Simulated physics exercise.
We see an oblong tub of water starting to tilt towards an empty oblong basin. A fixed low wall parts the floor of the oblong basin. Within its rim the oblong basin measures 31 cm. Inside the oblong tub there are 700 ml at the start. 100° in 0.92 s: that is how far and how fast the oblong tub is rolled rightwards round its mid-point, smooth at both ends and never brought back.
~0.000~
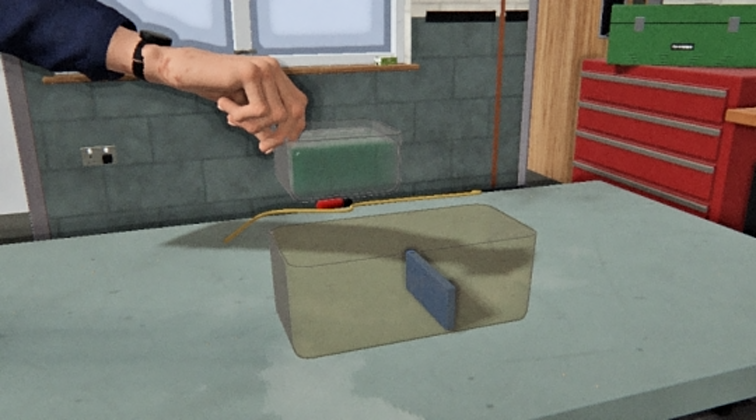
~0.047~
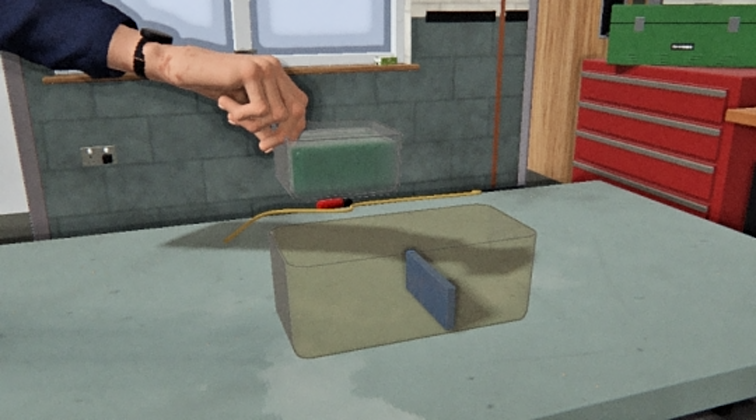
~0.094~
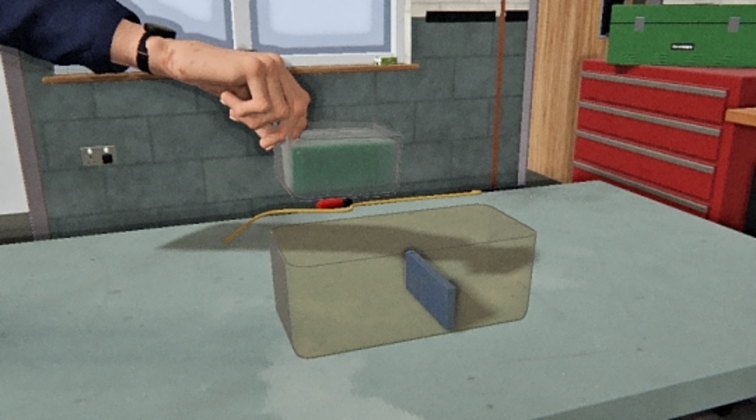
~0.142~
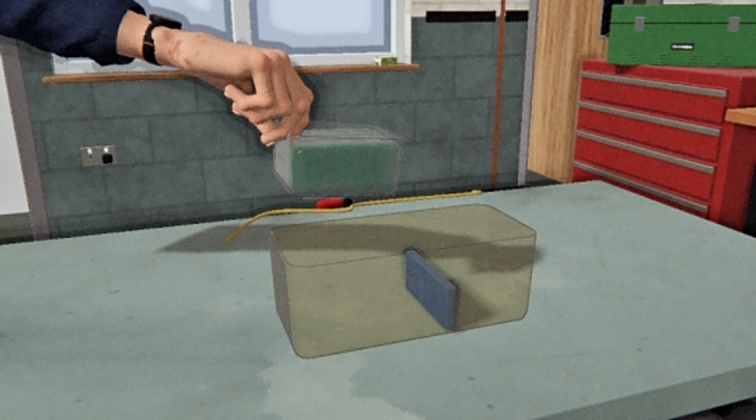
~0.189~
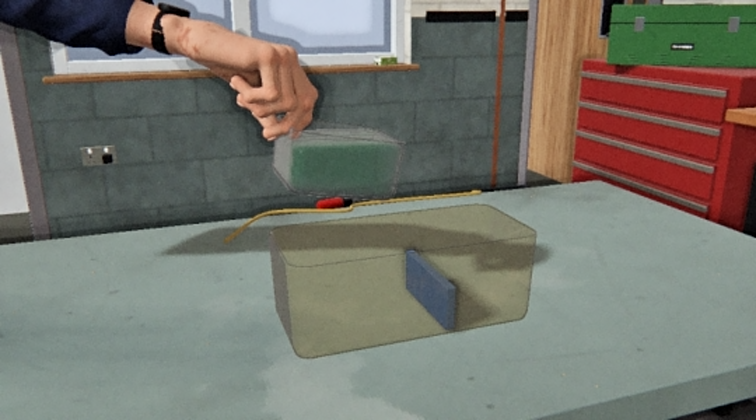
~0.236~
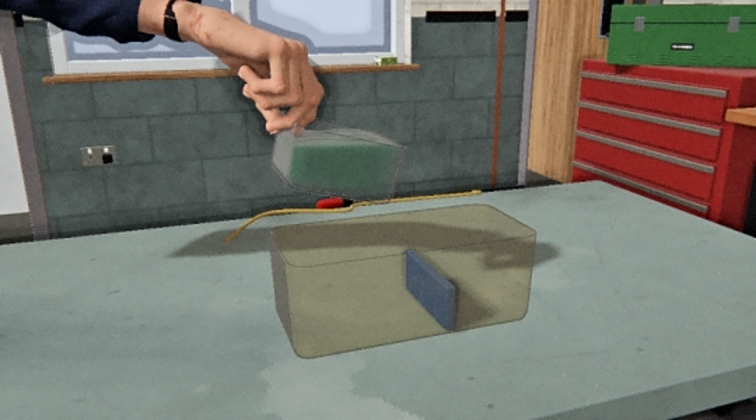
The footage shows a hand holding a small clear tub of green liquid above a larger, empty see-through basin with a blue upright divider on a workbench, then gradually tilting the tub a little to the right.
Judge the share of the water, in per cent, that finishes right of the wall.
52 percent, roughly.
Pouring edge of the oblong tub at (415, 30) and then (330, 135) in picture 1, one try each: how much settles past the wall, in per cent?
Try 1: Approx. 80 %; try 2: Approx. 5 %.
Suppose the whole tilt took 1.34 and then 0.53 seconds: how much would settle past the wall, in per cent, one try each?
60 then 30 %.
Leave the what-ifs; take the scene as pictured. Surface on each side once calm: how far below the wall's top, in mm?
It's around 42 mm on the left side and around 30 mm on the right side.
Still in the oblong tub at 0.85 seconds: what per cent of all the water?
Around 9 percent of it.
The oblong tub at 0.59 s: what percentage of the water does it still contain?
I'd put it near 42 percent.
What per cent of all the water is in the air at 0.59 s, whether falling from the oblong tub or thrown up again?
Share: Roughly 32 per cent.
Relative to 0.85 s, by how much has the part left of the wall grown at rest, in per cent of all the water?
That works out to roughly 14 per cent of the whole.
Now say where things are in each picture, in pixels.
In the first frame, it leans 0°; its right rim is at (386, 127); the water meets the walls at (282, 142) and (383, 134); the oblong basin's rim runs from (278, 249) to (512, 219); the wall's top is at (429, 269).
In the second frame, it leans 1°; its right rim is at (386, 128); the water meets the walls at (282, 142) and (383, 134).
In the third frame, it leans 3°; its right rim is at (387, 130); the water meets the walls at (282, 141) and (384, 135).
In the fourth frame, it leans 6°; its right rim is at (388, 133); the water meets the walls at (283, 140) and (385, 135).
In the fifth frame, it leans 10°; its right rim is at (390, 137); the water meets the walls at (284, 140) and (386, 136).
In the sixth frame, it leans 15°; its right rim is at (391, 142); the water meets the walls at (285, 141) and (388, 137).
After 0.59 s the tilt is 72° and 43 per cent is still to pour, 4 is left of the wall and 20 right of it.
After 0.85 s the tilt is 99° and 9 per cent is still to pour, 33 is left of the wall and 52 right of it.
After 1.12 s the tilt is 100° and 1 per cent is still to pour, 44 is left of the wall and 52 right of it.
After 1.42 s the tilt is 100° and 0 per cent is still to pour, 46 is left of the wall and 52 right of it.
In the end 46 per cent lies left of the wall, 52 right of it and 2 outside.
